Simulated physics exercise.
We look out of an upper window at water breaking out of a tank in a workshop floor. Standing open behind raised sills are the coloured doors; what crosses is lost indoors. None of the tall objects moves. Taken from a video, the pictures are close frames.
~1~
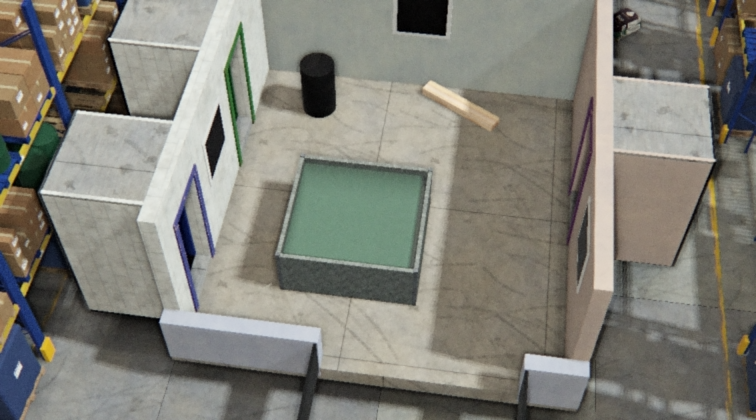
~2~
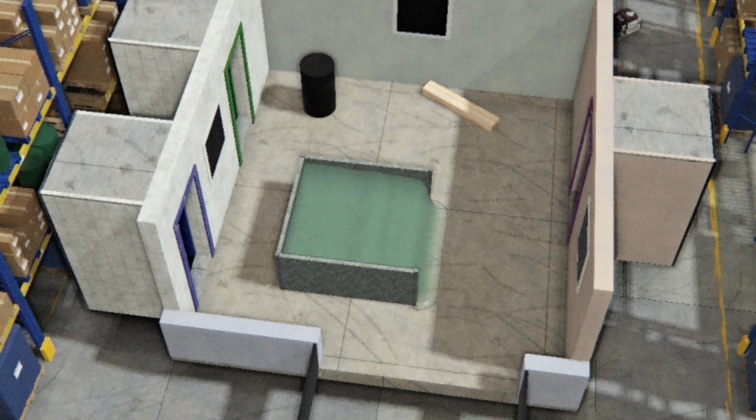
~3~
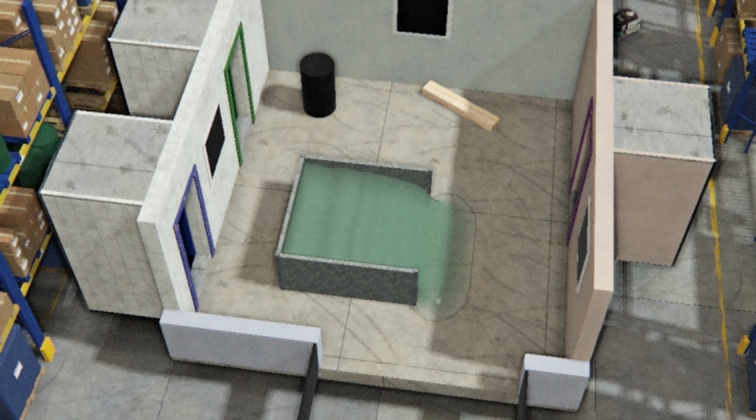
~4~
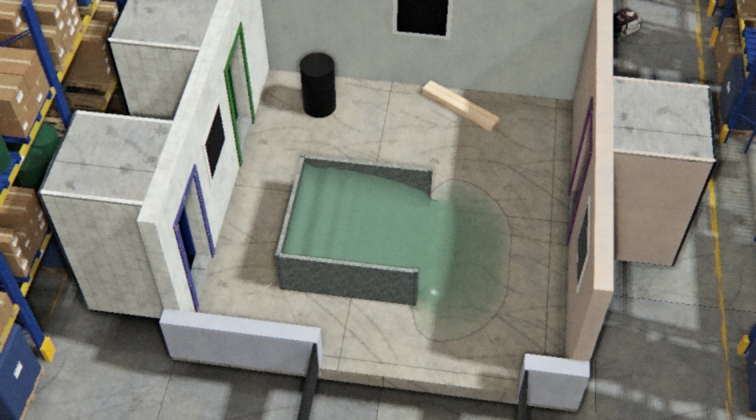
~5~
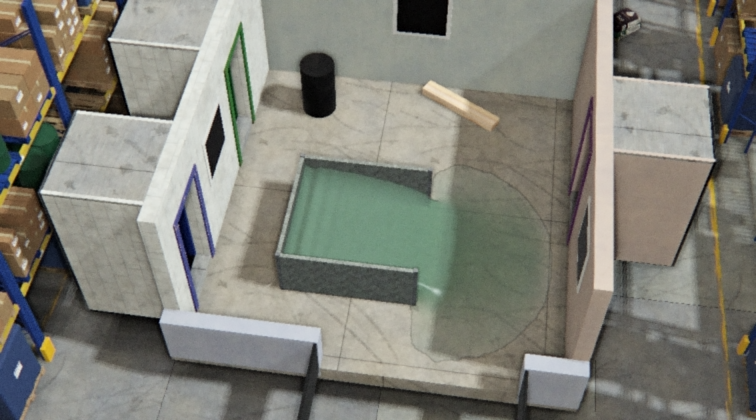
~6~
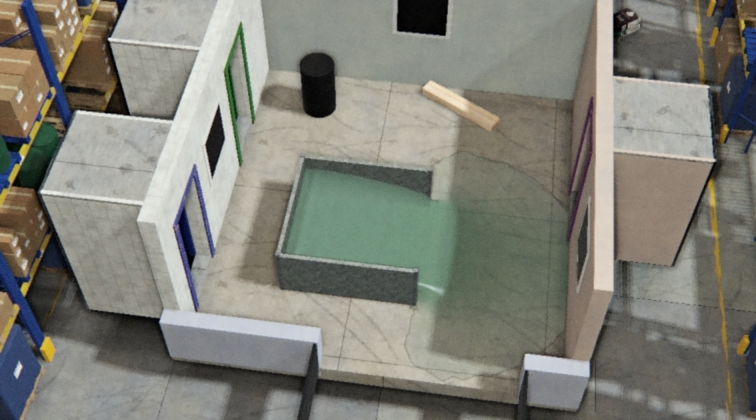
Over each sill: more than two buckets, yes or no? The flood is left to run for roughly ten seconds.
Green door: No, not more; purple door: Yes, more; blue door: No, not more.
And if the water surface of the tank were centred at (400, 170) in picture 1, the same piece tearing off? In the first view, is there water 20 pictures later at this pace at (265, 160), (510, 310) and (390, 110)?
Bone-dry, soaked, soaked.
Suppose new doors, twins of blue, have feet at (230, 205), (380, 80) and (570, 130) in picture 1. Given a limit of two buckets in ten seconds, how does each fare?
Reading them off: Comes out lower, comes out lower, comes out higher.
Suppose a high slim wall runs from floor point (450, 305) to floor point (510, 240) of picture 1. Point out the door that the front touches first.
The purple-painted one.
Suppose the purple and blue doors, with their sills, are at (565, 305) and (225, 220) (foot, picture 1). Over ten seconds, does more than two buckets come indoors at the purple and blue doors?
Note: Purple door lets too much through; blue door lets in too little.
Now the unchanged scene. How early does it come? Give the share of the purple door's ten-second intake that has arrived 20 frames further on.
Close to 95 percent.
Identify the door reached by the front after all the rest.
The green one.
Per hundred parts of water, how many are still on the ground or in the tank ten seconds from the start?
Near 66 in a hundred.
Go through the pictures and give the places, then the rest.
The tank at (357, 214) is whole and still, in the first picture.
Water pours out at (420, 243) and has run to (438, 207), in the second picture.
The front is at (457, 200), out from the gap at (420, 244), in the third picture.
The front is at (483, 195), out from the gap at (420, 245), in the fourth picture.
Water pours out at (420, 245) and has run to (543, 230), in the fifth picture.
The front is at (569, 222), out from the gap at (420, 246), in the sixth picture.
A moment on, water covers 35 % of the floor; the green door not reached, the purple door over two buckets in, the blue door not reached.
Next, water covers 40 % of the floor; the green door not reached, the purple door far over two buckets in, the blue door not reached.
Then, water covers 55 % of the floor; the green door not reached, the purple door far over two buckets in, the blue door not reached.
Later, water covers 90 % of the floor; the green door wet at the sill, nothing in, the purple door far over two buckets in, the blue door wet at the sill, nothing in.
In the end, water covers 95 % of the floor; the green door wet at the sill, nothing in, the purple door far over two buckets in, the blue door wet at the sill, nothing in.
